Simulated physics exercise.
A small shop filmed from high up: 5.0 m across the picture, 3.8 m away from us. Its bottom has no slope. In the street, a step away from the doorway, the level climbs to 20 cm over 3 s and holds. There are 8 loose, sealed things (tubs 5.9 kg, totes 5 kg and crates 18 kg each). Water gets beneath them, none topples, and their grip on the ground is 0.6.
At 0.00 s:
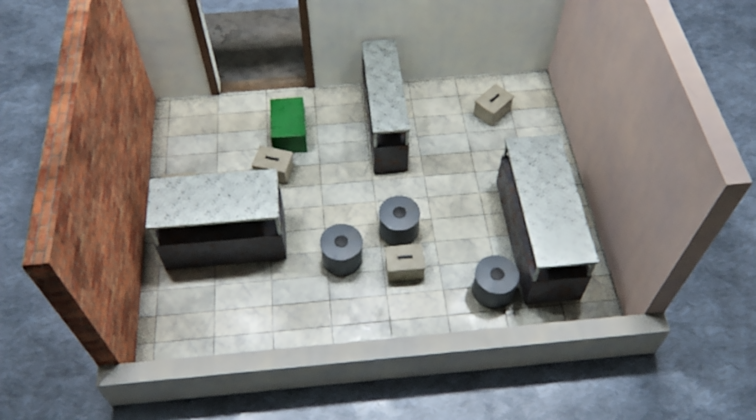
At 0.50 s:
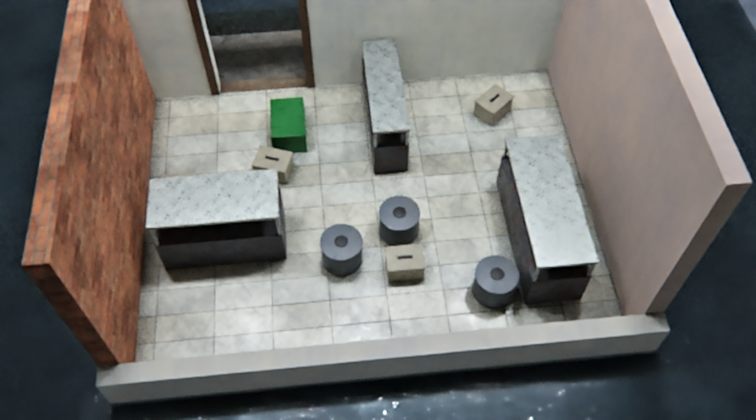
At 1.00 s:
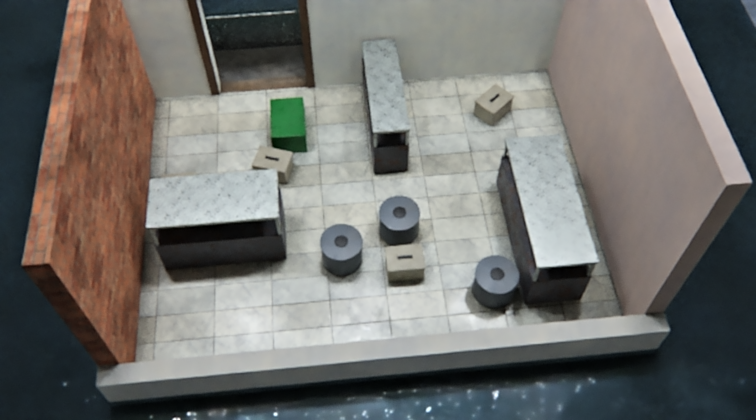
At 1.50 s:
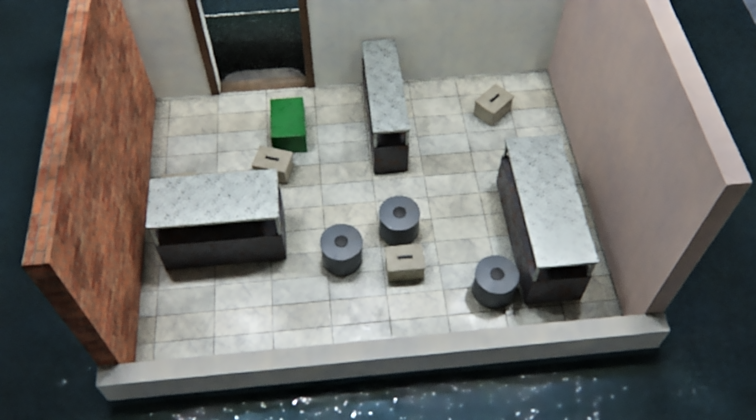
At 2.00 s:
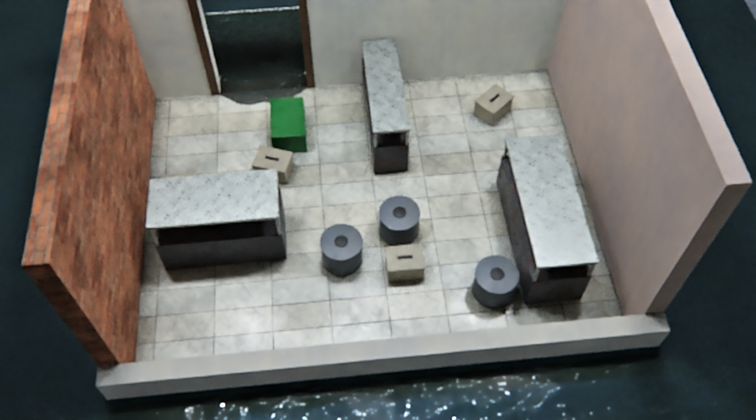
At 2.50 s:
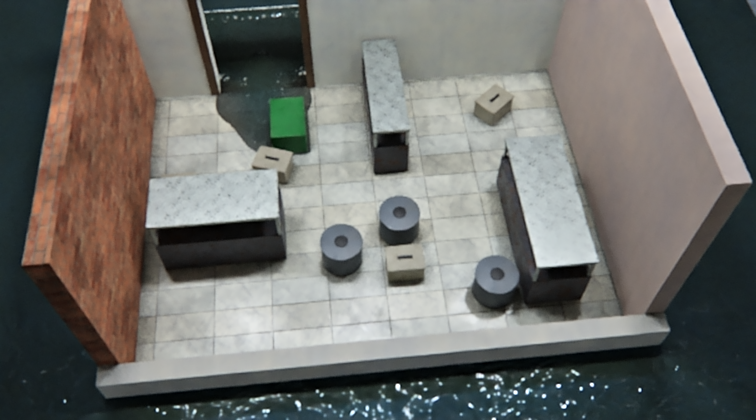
Dark water spreads over the grey ground around a small open-topped shop, seen from high up by a still camera, then slips through the back doorway and creeps across the pale tiles to a green crate. The shop has a brick wall at left and a plain one at right. Three marble-topped counters, three grey cylinders and three beige boxes stand about the floor, all staying still.
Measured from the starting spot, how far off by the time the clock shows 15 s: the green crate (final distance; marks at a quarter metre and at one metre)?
The green crate ends far away.
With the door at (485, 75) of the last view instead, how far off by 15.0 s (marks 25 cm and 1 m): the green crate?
Then the green crate barely shifts.
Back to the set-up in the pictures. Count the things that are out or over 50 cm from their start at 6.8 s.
By then 4.
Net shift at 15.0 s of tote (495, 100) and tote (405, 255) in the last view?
In turn: 60 cm, 250 cm.
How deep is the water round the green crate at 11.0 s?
Roughly 10 cm.
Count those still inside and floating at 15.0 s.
At that moment 8.
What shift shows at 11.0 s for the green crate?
About 300 cm.
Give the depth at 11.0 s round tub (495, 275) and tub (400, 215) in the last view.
About 9 and 9 cm.
After 3.5 s the green crate is near (292, 128), 0.2 m from its start, aground; 0 afloat.
After 6.8 s the green crate is near (400, 219), 1.9 m from its start, aground; 1 afloat.
After 11.0 s the green crate is near (450, 275), 2.8 m from its start, afloat; 7 afloat.
After 15.0 s the green crate is near (503, 304), 3.4 m from its start, afloat; 8 afloat.
